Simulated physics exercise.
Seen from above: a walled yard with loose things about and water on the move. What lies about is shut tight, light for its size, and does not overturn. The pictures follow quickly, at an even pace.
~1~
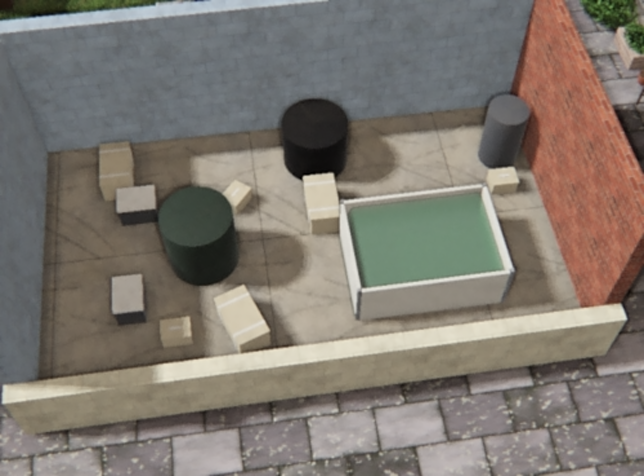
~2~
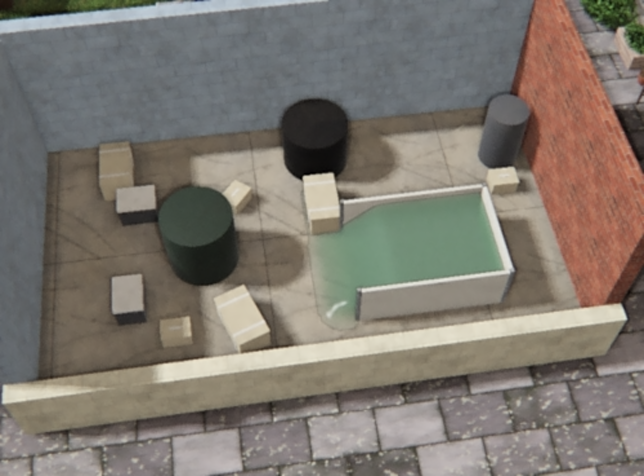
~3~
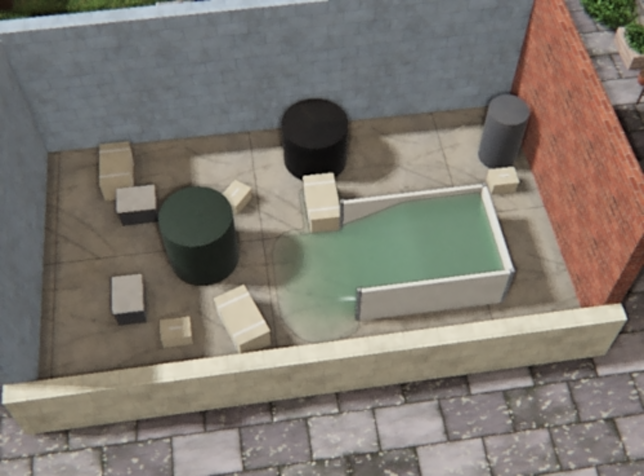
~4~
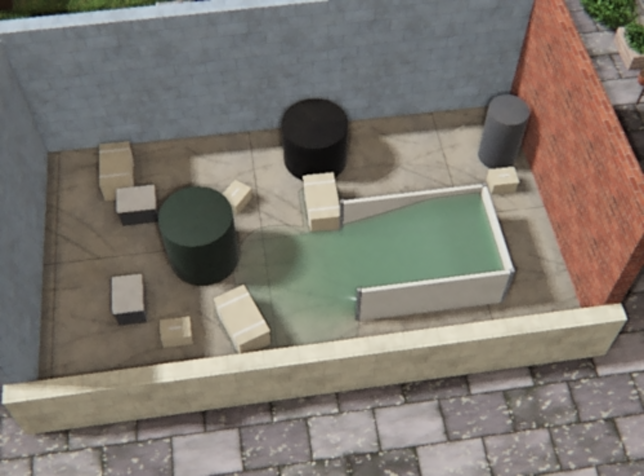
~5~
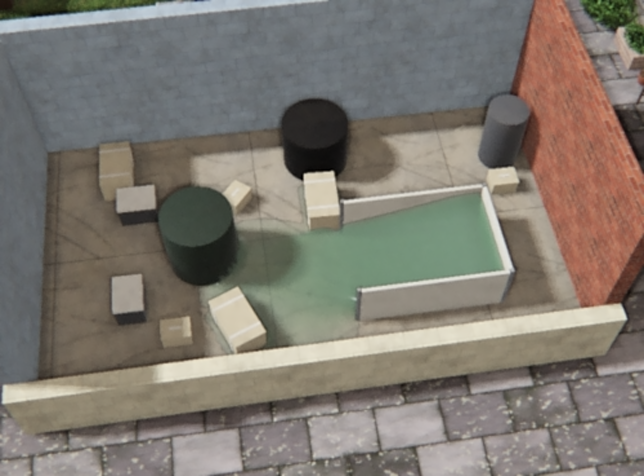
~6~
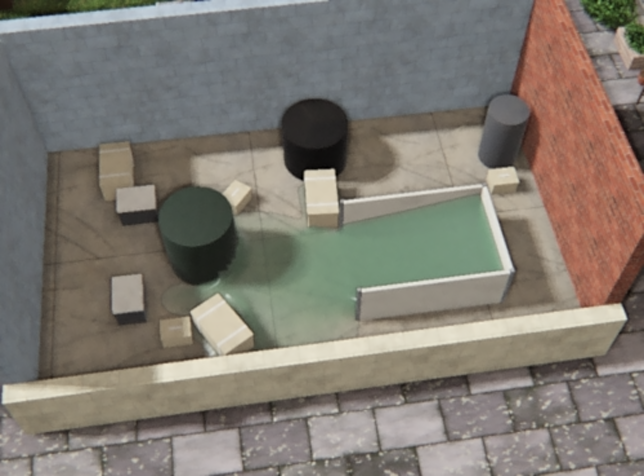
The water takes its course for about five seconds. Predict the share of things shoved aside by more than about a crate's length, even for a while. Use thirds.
It is two thirds or more.
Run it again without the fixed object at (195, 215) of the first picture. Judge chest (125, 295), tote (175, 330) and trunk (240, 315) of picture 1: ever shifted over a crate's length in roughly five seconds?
In that order: Moved that far, moved that far, moved that far.
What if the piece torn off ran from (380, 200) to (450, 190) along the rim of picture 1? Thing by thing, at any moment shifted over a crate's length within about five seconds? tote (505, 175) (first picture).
My call: Pushed that far.
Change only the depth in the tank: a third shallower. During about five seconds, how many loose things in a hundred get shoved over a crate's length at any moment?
Near 50 in a hundred.
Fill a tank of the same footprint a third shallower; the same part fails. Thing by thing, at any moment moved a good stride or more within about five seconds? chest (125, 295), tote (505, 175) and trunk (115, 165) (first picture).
One after the other: Shifted that much, under that, never so far.
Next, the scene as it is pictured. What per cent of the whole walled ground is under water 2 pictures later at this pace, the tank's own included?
About 30 per cent.
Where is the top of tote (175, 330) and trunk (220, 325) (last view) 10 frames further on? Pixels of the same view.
Near (45, 356) and (63, 327).
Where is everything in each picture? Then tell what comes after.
In the first frame, a trunk at (241, 314) rests on the ground; a trunk at (322, 196), on the bottom; 0 of 8 have shifted.
In the second frame, a trunk at (241, 314) rests on the ground; a trunk at (322, 196) rests on the ground; 0 of 8 have shifted.
In the third frame, a trunk at (241, 314), on the bottom; a trunk at (322, 196), on the bottom; 0 of 8 have shifted.
In the fourth frame, a trunk at (241, 314) rests on the ground; a trunk at (322, 196), on the bottom; 0 of 8 have shifted.
In the fifth frame, a trunk at (237, 316) rests on the ground, close to its start; a trunk at (321, 194), on the bottom, close to its start; 1 of 8 have shifted.
In the sixth frame, a trunk at (221, 323) rests on the ground, close to its start; a trunk at (321, 192) rests on the ground, close to its start; 2 of 8 have shifted.
A moment on, 1 of 8 are well off their spots; 0 afloat.
Next, 4 of 8 are well off their spots; 3 afloat.
Later, 4 of 8 are well off their spots; 5 afloat.
In the end, 6 of 8 are well off their spots, and 6 have been at some point; 6 afloat.
